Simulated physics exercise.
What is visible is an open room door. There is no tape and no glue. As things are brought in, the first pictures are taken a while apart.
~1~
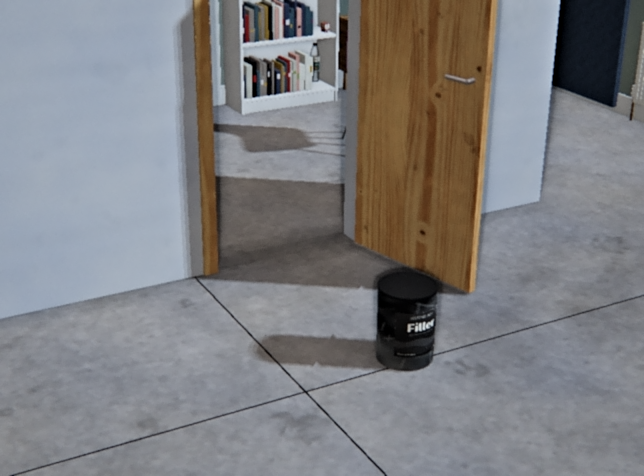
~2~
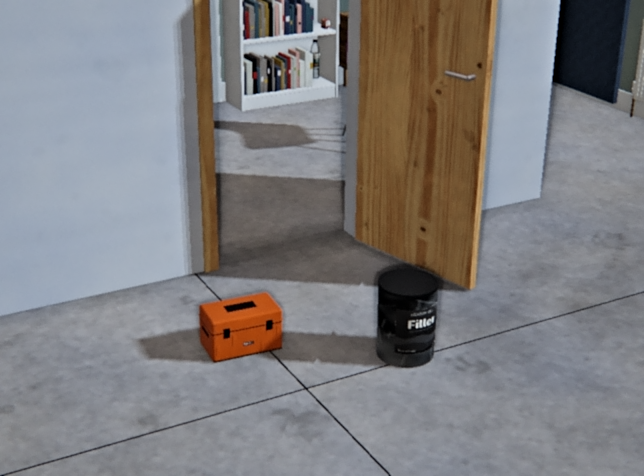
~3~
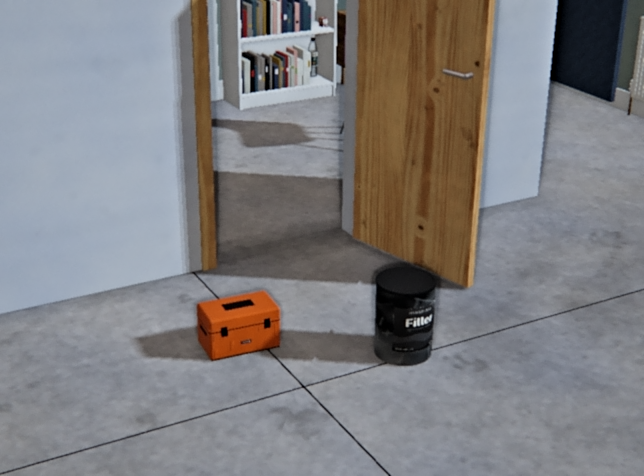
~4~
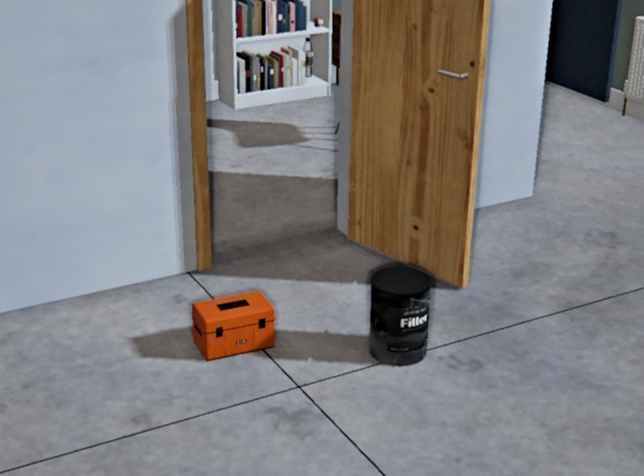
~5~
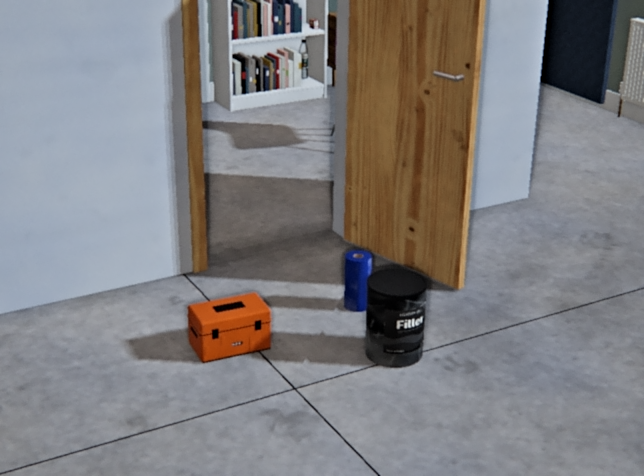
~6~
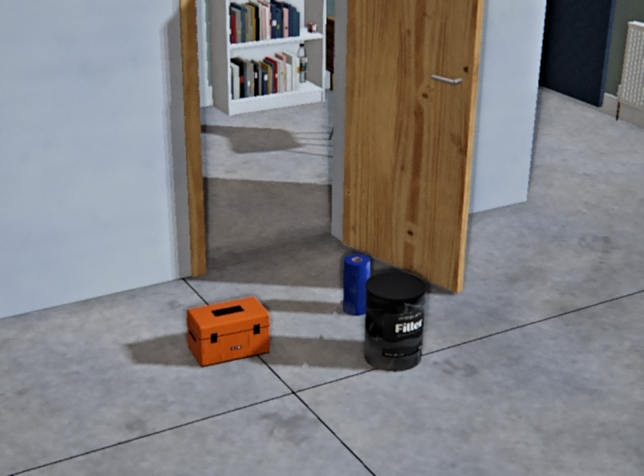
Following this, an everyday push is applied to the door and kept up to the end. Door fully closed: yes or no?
Yes.
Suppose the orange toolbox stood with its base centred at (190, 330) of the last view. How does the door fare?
The door swings all the way.
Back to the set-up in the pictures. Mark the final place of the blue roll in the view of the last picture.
Looks like it settles somewhere around (245, 281).
Then, 0.90 s later than the last frame, door at 64°; blue roll moved a little near (341, 285).
Then, 1.10 s later than the last frame, door at 48°; blue roll moved well along near (295, 285).
Then, 1.40 s later than the last frame, door at 23°; blue roll tilted by 6° near (242, 281).
Then, 2.10 s later than the last frame, door at 0°; blue roll tilted by 8° near (244, 278).
When it is over, door at 0°; moved from the start, blue roll; the other 2 as before. End places, in pixels of the last picture, blue roll near (245, 281).
